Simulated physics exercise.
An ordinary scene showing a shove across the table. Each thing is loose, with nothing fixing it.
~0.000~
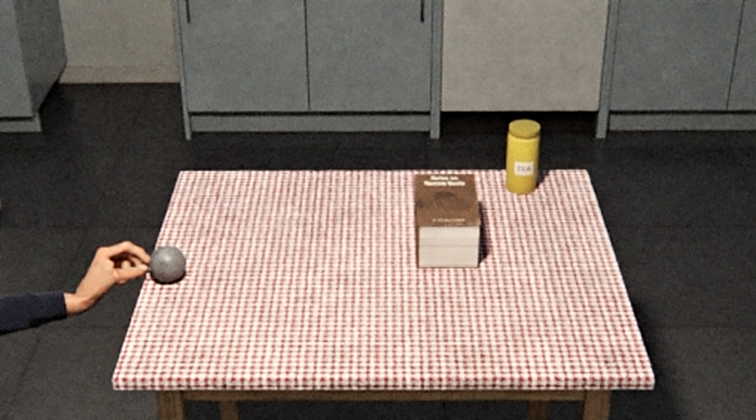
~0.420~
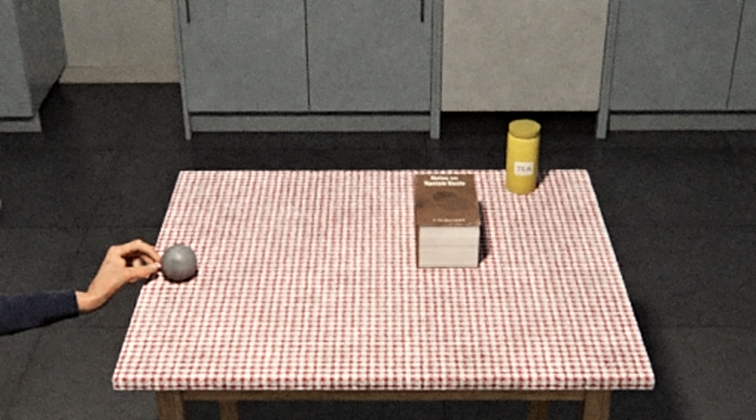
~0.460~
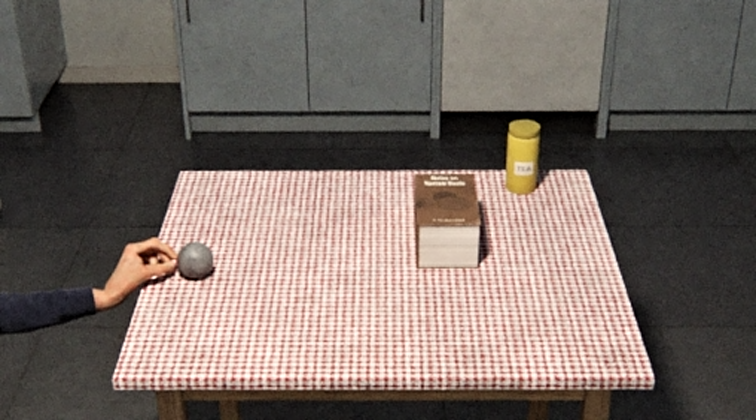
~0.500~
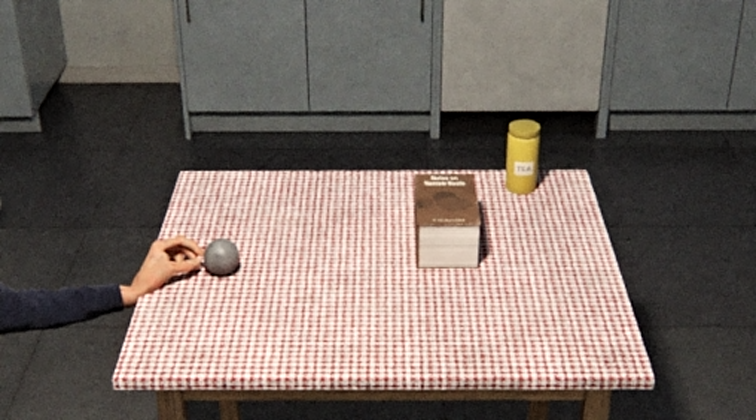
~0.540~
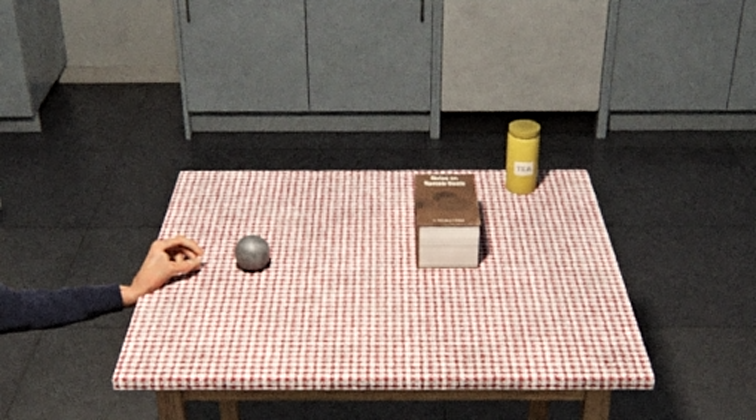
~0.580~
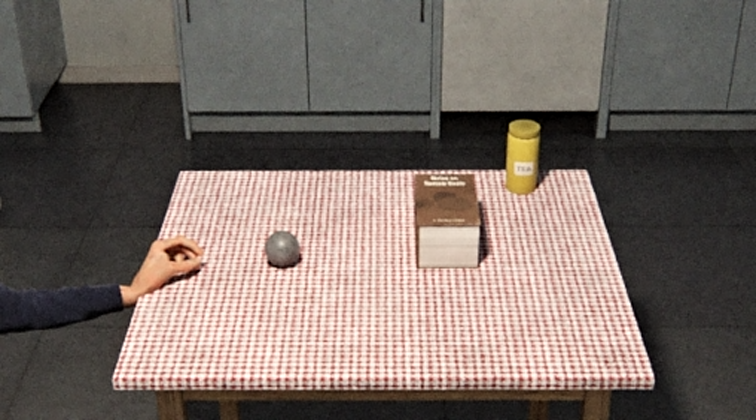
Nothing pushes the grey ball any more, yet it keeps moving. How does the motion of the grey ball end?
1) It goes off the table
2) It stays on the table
Option 2: It stays on the table.
After 0.68 s, grey ball rolled well along near (354, 239).
After 0.88 s, grey ball rolled well along near (384, 225).
At rest (1.7 s), moved from the start, grey ball. Seen from the same camera at the end, grey ball near (372, 211).
